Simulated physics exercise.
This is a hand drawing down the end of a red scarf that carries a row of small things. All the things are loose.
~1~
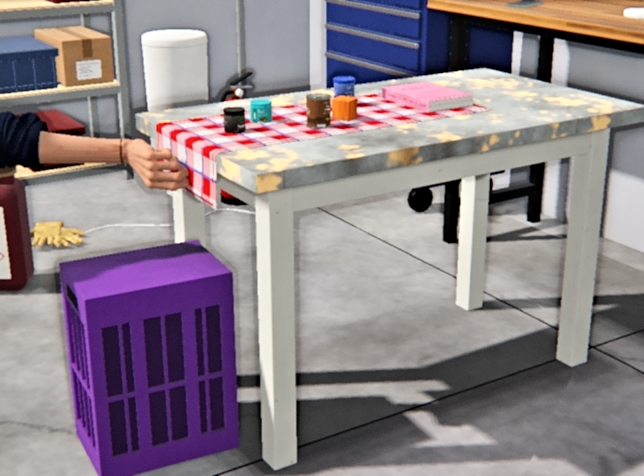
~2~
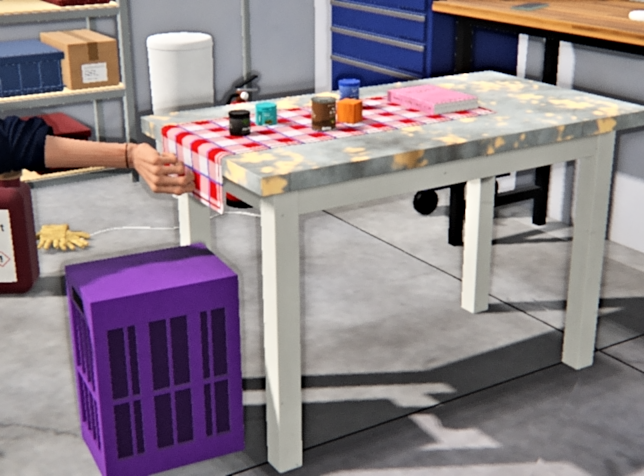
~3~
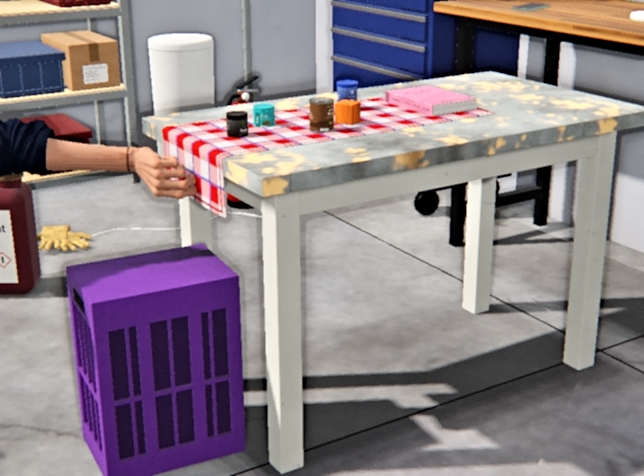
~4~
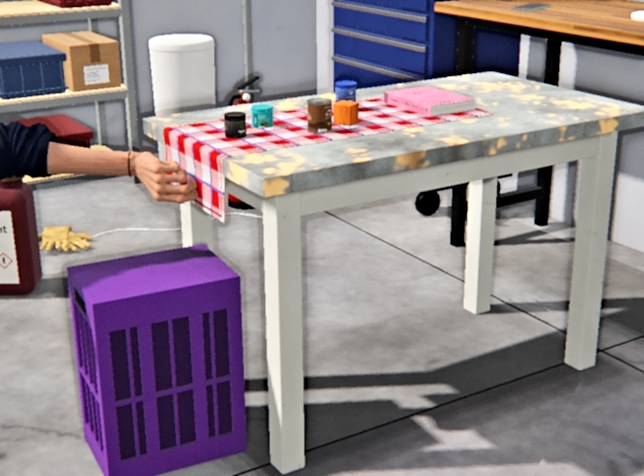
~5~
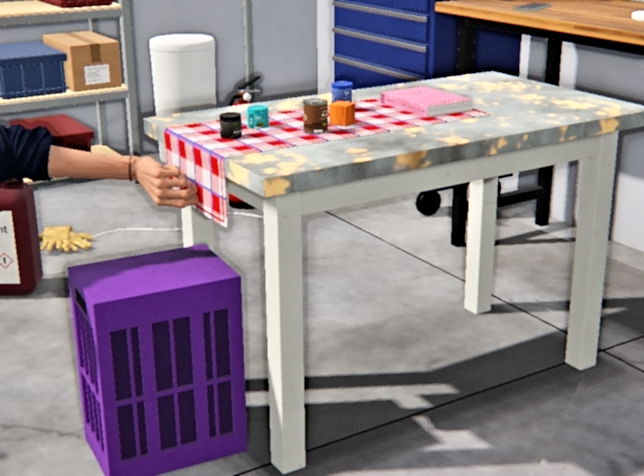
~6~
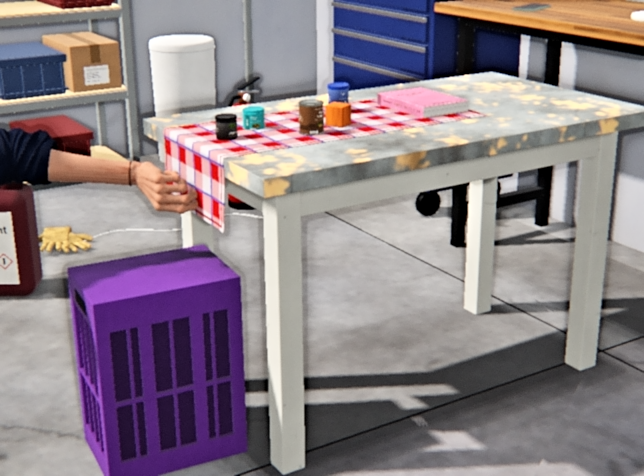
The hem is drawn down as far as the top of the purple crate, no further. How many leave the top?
The count of fallen things is one.
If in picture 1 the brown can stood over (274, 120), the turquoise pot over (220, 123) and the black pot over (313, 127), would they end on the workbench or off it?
The brown can does not fall, the turquoise pot tumbles off, the black pot keeps its place on top.
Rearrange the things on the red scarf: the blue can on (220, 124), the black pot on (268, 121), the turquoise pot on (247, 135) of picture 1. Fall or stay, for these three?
The blue can drops off, the black pot remains up, the turquoise pot falls.
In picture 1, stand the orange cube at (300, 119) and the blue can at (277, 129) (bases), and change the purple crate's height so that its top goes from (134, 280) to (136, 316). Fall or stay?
The orange cube survives, the blue can is carried off.
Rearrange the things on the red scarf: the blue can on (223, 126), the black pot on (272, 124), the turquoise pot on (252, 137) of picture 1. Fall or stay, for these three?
The blue can drops off; the black pot stays on; the turquoise pot drops off.
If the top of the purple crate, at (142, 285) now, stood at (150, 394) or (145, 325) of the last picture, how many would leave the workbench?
Over the edge go 4 and 2.
Early on, hem near (196, 233); all still up.
Midway, hem on the crate; black pot gone.
Finally, hem on the crate; black pot gone. It carries off one.
